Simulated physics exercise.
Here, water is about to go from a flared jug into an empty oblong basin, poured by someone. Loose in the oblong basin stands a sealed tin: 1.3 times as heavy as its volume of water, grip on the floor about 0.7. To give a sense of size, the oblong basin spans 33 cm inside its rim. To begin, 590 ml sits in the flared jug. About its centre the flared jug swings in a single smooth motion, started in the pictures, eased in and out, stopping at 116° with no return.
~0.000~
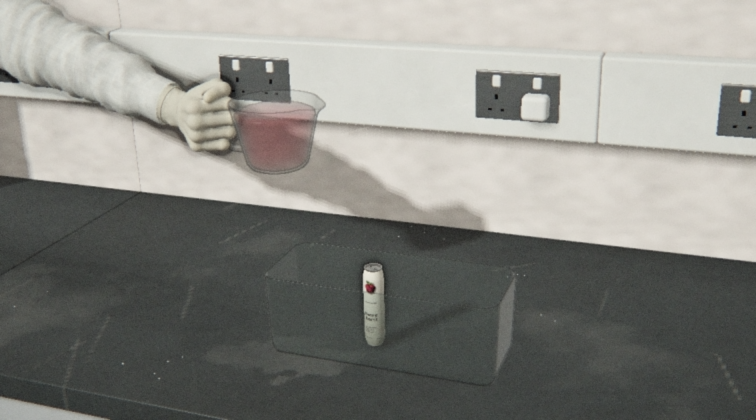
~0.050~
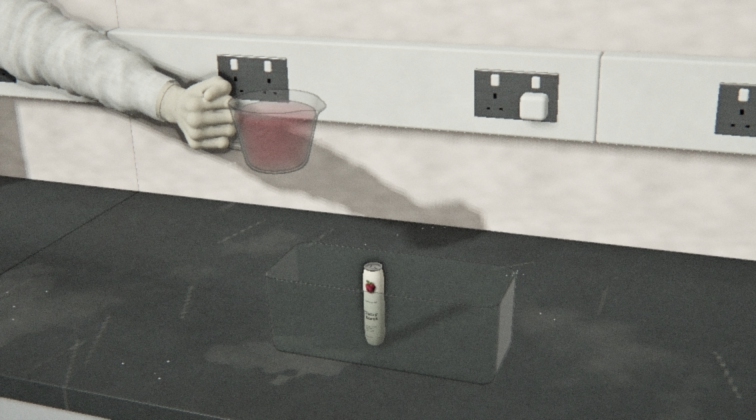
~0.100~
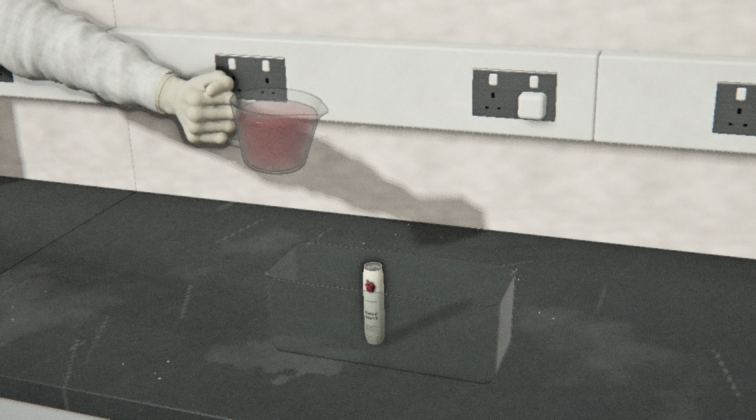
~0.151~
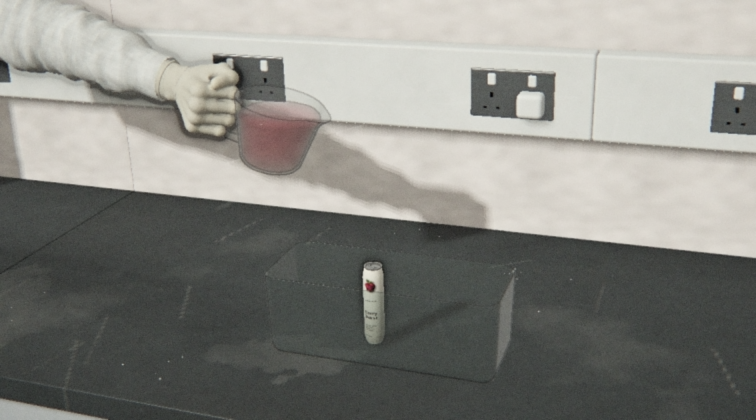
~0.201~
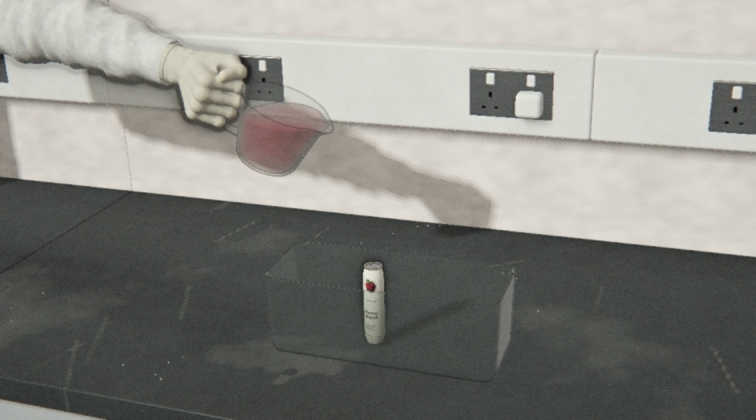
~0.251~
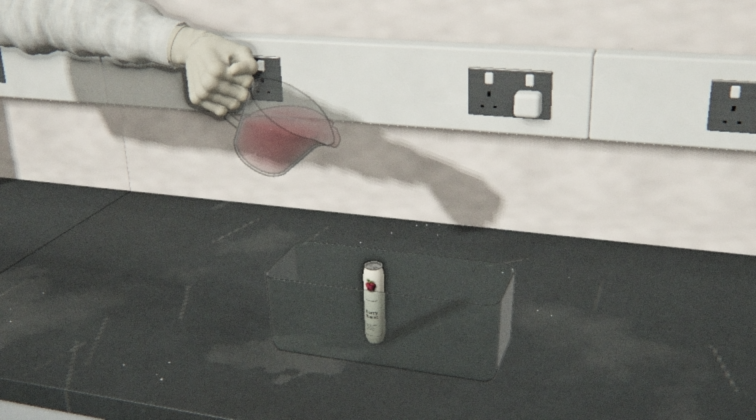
A pale gloved hand steadily tilting a clear jug of reddish liquid rightward above a transparent basin with a small tin inside.
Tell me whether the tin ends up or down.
Down.
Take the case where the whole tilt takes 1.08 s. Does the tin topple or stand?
Result: Tin tipped over.
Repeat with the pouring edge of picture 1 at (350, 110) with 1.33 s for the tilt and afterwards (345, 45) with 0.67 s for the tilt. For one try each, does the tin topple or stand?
First it stays on its base; then it stays on its base.
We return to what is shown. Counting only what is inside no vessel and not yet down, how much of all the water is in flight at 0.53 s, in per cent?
Roughly 44 percent.
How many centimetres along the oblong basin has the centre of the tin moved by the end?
In the end the tin's centre has shifted about 9.0 centimetres.
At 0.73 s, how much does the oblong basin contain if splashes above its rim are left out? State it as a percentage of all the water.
Near 94 in a hundred.
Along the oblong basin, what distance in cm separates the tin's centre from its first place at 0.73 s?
Near 2 cm.
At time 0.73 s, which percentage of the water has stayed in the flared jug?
0 in a hundred, give or take.
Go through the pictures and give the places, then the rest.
In the first picture, tilt 0°; pouring edge (324, 106); surface from (240, 107) to (316, 113); the oblong basin's rim runs from (281, 260) to (508, 290); the tin's top is at (373, 271).
In the second picture, tilt 2°; pouring edge (325, 108); surface from (240, 106) to (316, 114).
In the third picture, tilt 6°; pouring edge (327, 112); surface from (242, 105) to (317, 115).
In the fourth picture, tilt 14°; pouring edge (330, 120); surface from (244, 106) to (322, 119).
In the fifth picture, tilt 24°; pouring edge (333, 131); surface from (247, 109) to (328, 123).
In the sixth picture, tilt 36°; pouring edge (334, 144); surface from (246, 116) to (332, 135); 4 per cent is over the edge.
After 0.53 s the tilt is 103° and 24 per cent is still to pour; the tin stands where it began.
After 0.73 s the tilt is 116° and 0 per cent is still to pour; the tin leans 5°.
After 0.94 s the tilt is 116° and 0 per cent is still to pour; the tin leans 48°.
After 1.17 s the tilt is 116° and 0 per cent is still to pour; the tin lies on its side.
In the end the tin lies on its side.
